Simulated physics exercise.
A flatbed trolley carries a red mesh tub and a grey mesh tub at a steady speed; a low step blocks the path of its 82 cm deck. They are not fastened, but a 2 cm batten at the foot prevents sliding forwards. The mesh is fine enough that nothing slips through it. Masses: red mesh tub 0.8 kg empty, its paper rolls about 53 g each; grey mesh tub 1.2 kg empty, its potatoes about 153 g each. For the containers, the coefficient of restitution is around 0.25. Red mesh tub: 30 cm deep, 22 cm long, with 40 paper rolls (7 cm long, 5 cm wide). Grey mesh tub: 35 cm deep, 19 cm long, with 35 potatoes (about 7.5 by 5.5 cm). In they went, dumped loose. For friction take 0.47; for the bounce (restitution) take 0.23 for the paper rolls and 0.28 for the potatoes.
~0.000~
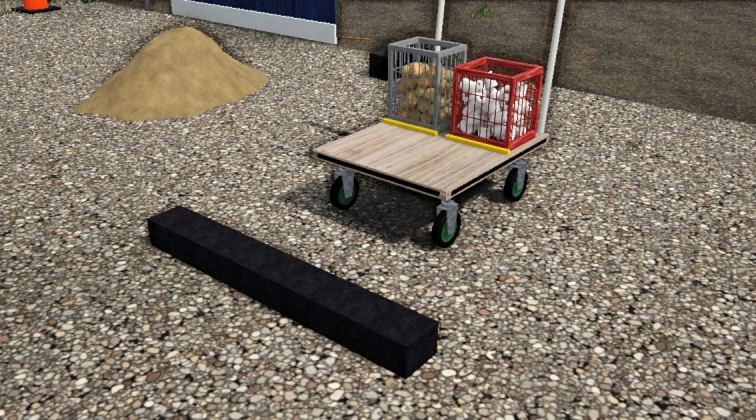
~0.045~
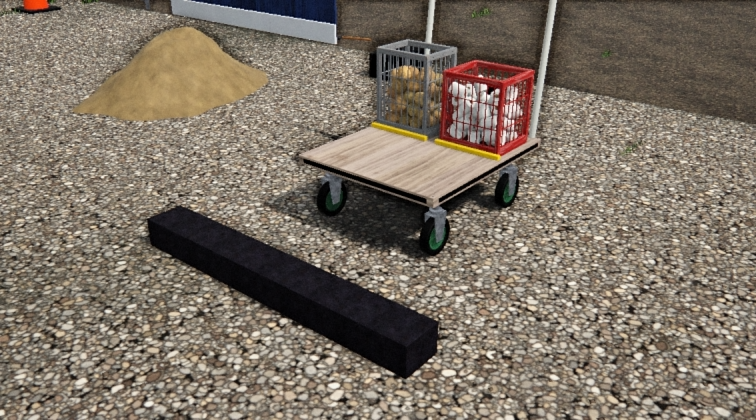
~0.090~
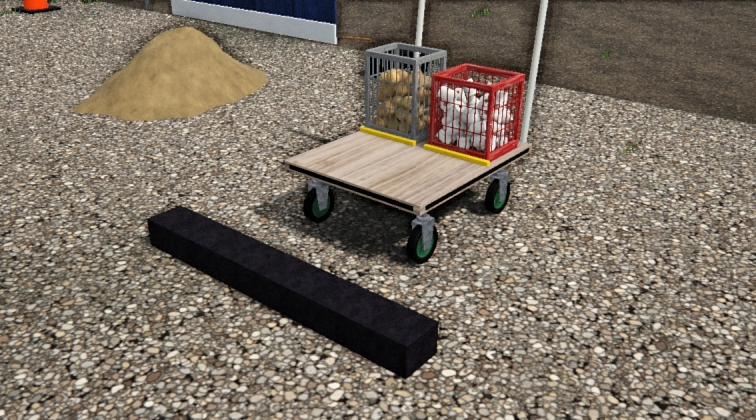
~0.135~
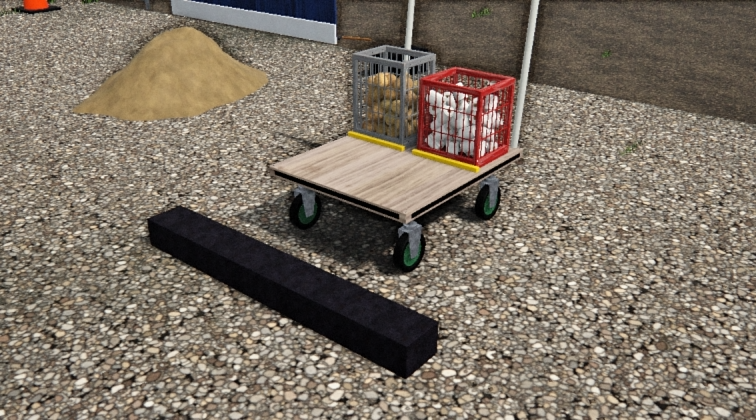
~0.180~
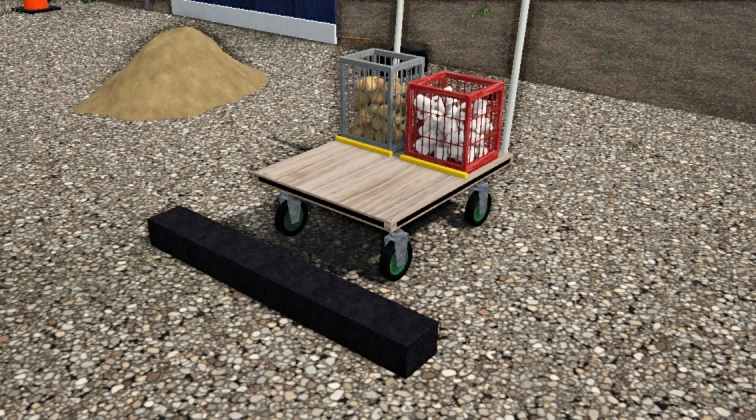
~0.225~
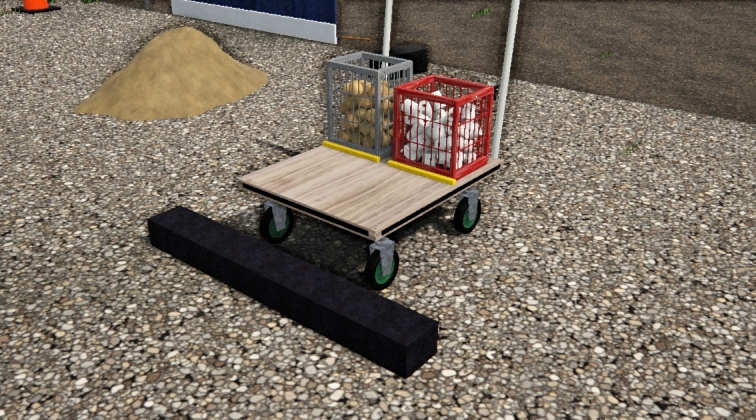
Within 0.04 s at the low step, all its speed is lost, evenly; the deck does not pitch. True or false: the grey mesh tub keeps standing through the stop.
False.
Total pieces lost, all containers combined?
Some 10 pieces.
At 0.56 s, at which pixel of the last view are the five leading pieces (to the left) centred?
Centre: About (307, 131) px.
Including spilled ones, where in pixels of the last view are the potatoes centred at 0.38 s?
Close to (343, 119).
After 0.26 s, the stop begins.
After 0.38 s, the red mesh tub leans 18° with 0 of 40 out and the grey mesh tub leans 25° with 0 of 35 out.
After 0.56 s, the red mesh tub leans 22° with 0 of 40 out and the grey mesh tub leans 65° with 0 of 35 out.
After 0.86 s, the red mesh tub is upright with 0 of 40 out and the grey mesh tub is down with 3 of 35 out.
Outcome (at 1.57 s), the red mesh tub is upright with 0 of 40 out and the grey mesh tub is down with 10 of 35 out. Greatest lean of the grey mesh tub, 94°.
